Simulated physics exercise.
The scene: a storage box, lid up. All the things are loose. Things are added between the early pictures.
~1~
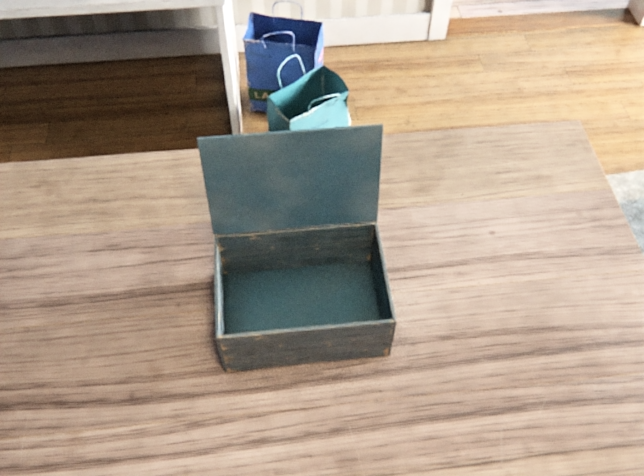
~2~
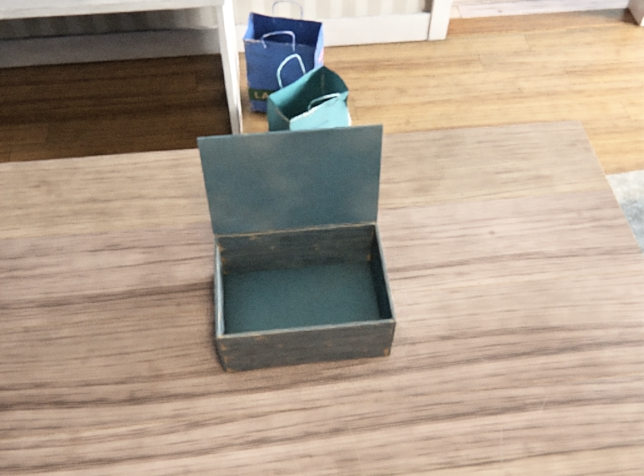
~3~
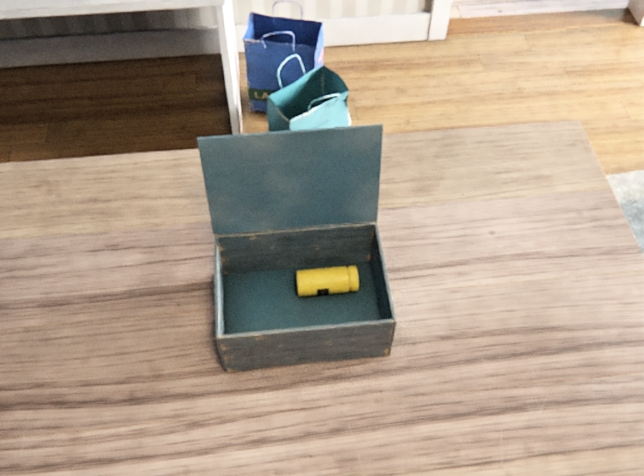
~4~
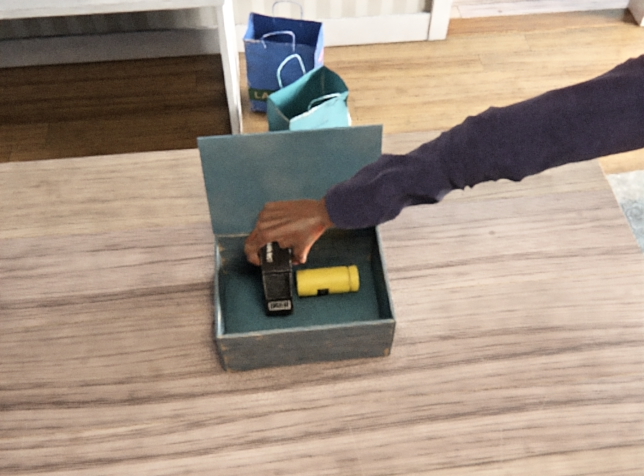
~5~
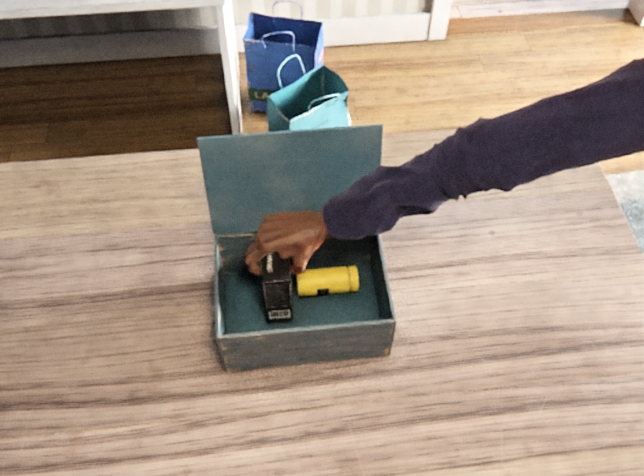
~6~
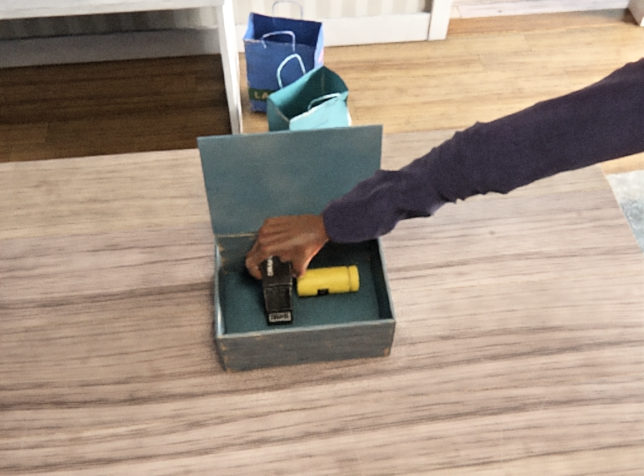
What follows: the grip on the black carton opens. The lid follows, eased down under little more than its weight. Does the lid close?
Outcome: The lid will not close.
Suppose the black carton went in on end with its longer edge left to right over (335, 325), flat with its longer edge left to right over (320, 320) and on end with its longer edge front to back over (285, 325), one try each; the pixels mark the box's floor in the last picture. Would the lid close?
In the first case it stays ajar; in the second case it shuts flat; in the third case it is held up.
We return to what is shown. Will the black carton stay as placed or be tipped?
It keeps its pose.
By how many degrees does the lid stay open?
About 25°.
Then, 1.10 s past the last view, lid starting down.
Then, 1.60 s past the last view, lid 56° above the rim.
Then, 1.90 s past the last view, lid 33° above the rim.
Finally, lid 24° above the rim; both still in place. Final places as the last picture's camera would see them, black carton near (278, 287).
